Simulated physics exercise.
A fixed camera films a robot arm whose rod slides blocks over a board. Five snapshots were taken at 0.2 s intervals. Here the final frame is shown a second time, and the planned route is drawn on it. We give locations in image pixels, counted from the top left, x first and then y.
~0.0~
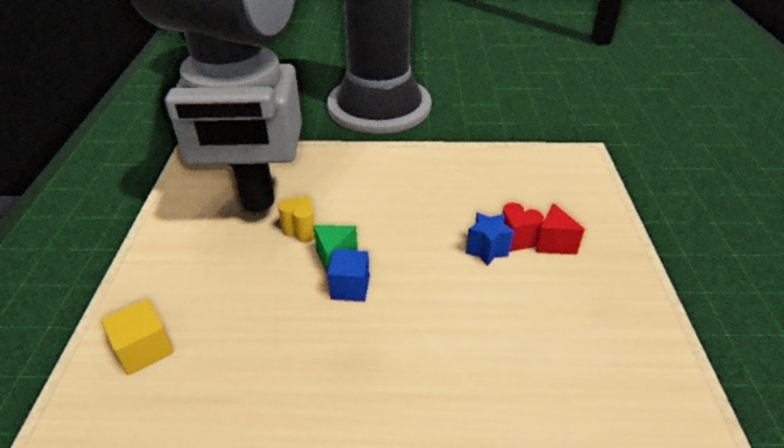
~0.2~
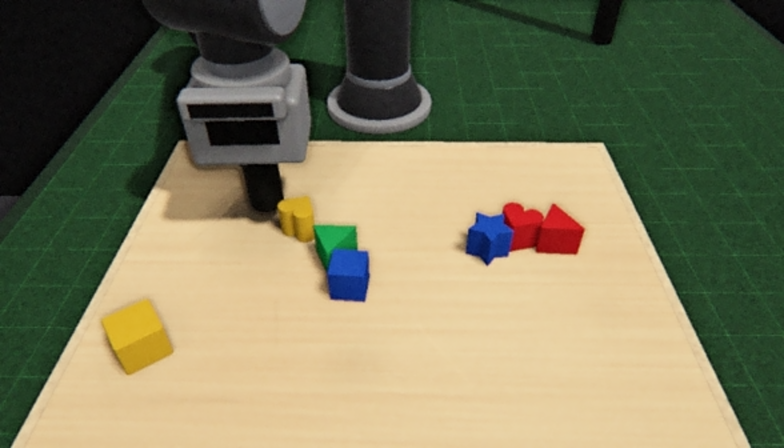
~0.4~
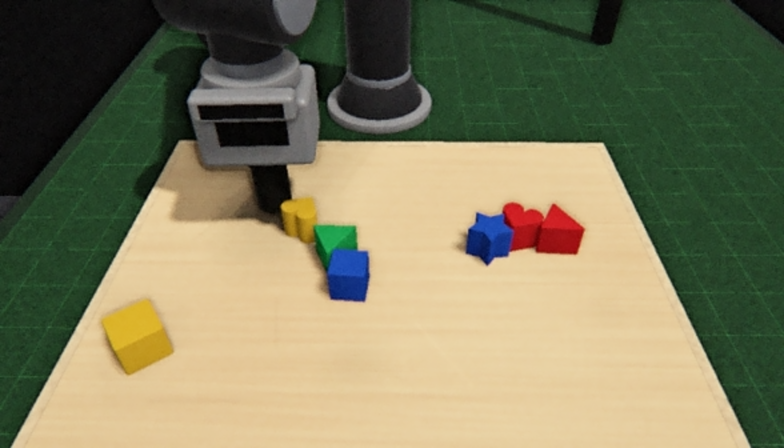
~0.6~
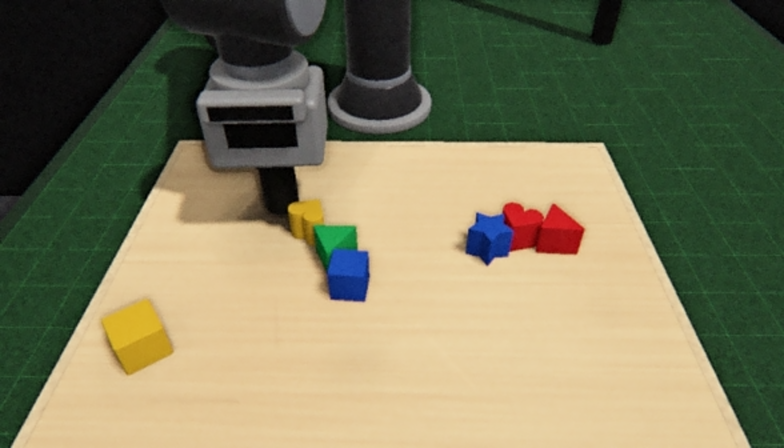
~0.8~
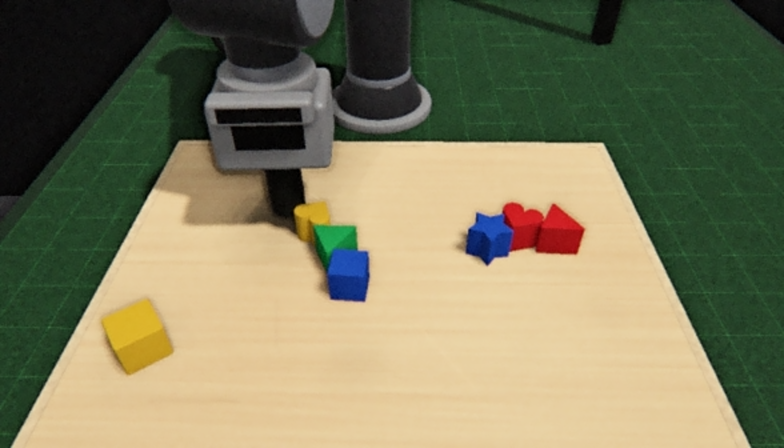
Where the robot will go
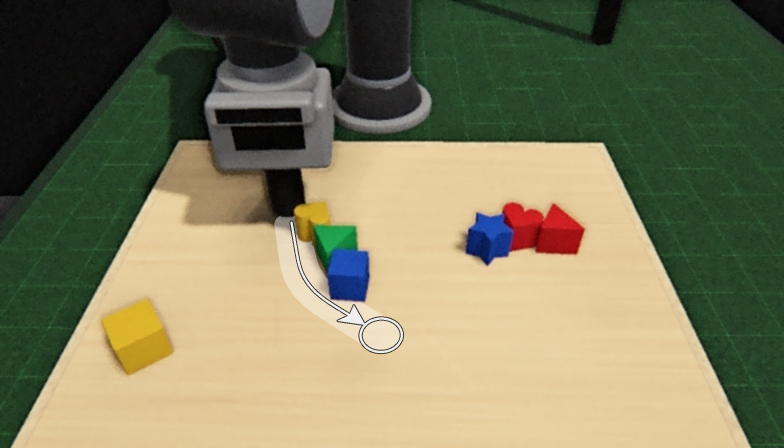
A pale wooden board surrounded by green, grid-lined flooring is seen from above its front edge by a still camera. A yellow cube sits at left, a yellow heart, green triangular block and blue cube cluster near the middle, and a blue star, red heart and red triangular block sit at right. A grey robot arm's dark rod moves slightly right, nudging the yellow heart toward the green block.
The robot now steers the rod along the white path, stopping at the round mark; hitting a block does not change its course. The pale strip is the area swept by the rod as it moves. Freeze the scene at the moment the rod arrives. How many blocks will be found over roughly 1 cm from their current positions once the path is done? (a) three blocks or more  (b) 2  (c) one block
a
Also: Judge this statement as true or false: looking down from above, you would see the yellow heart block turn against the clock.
Answer: True.
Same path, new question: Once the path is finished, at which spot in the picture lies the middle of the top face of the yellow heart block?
Answer: (327, 221).
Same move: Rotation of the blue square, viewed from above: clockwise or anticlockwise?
Looking down on the board, it turns counter-clockwise.
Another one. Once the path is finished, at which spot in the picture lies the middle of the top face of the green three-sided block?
Near (349, 243).
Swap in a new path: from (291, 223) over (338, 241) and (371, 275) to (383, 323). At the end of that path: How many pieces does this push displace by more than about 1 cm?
Shifted over 1 cm: Three or more.
The line goes from (291, 223) by way of (299, 263) and (328, 302) to (381, 335).
On the path given first. One third of the way, rod (296, 248); yellow heart block (327, 221), turned 80° anticlockwise; green three-sided block (349, 243); blue square (360, 272).
Two thirds of the way, rod (327, 287); yellow heart block (327, 221), turned 80° anticlockwise; green three-sided block (349, 243); blue square (366, 273).
At the end, rod (381, 319); yellow heart block (327, 221), turned 80° anticlockwise; green three-sided block (349, 243); blue square (391, 276), turned 55° anticlockwise.
